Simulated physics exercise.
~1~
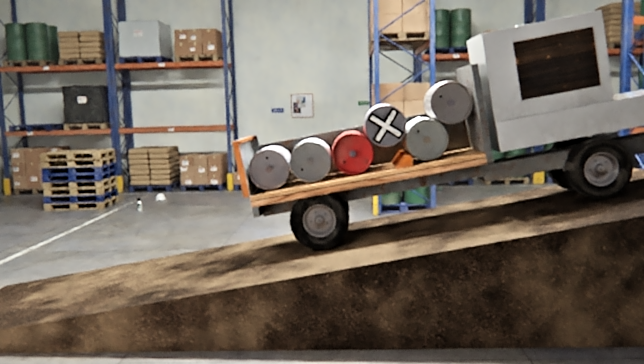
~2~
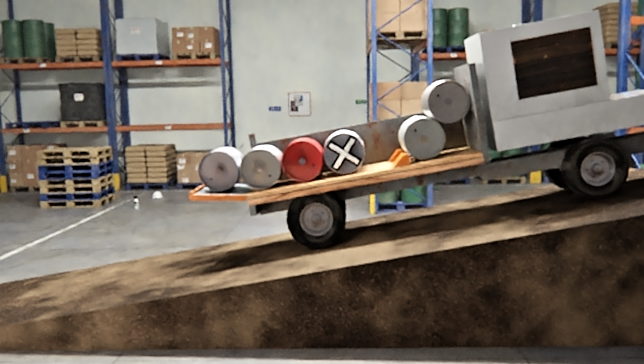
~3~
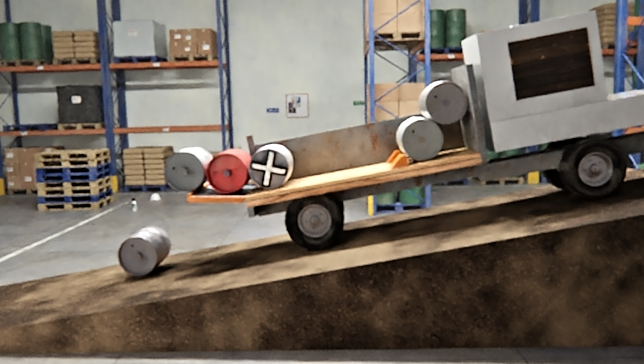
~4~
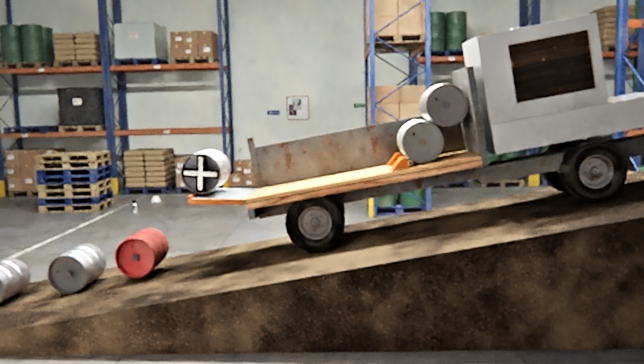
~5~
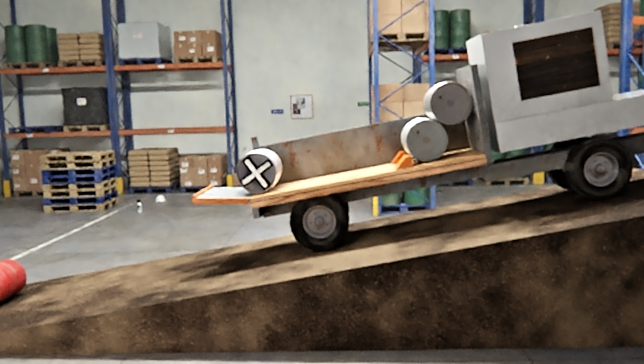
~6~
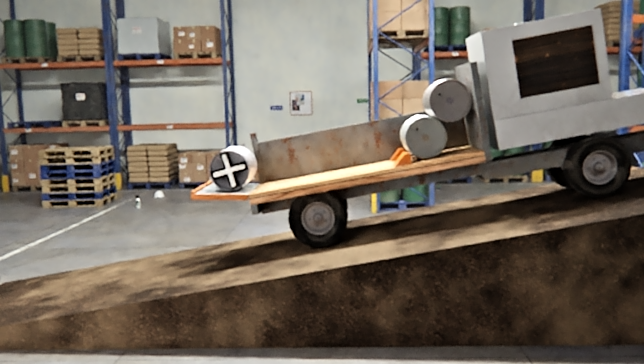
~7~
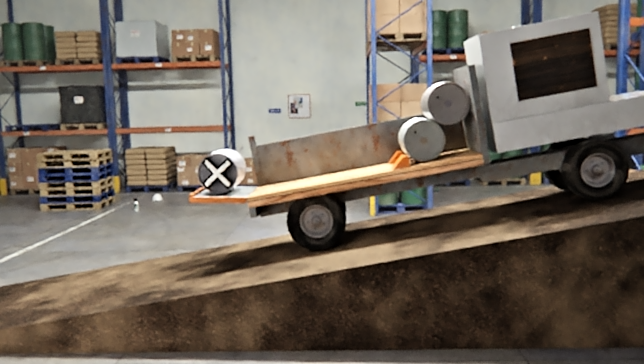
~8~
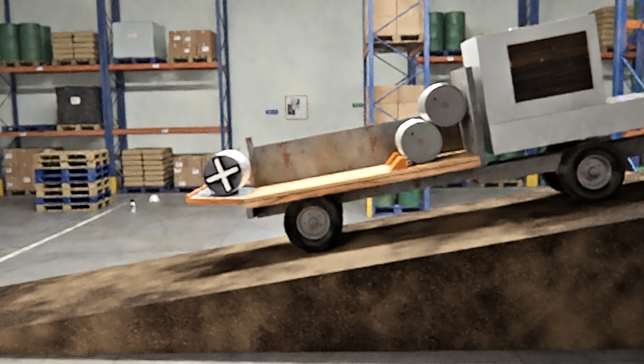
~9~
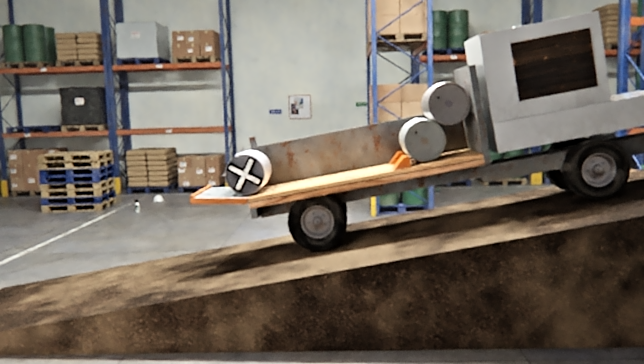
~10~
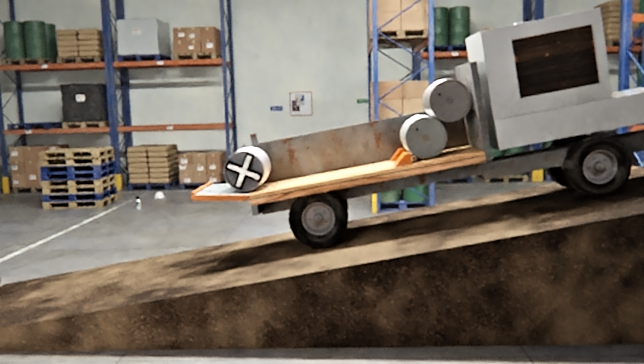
Barrels roll down the lowered tailgate, three including the red drop off, and three stay aboard.
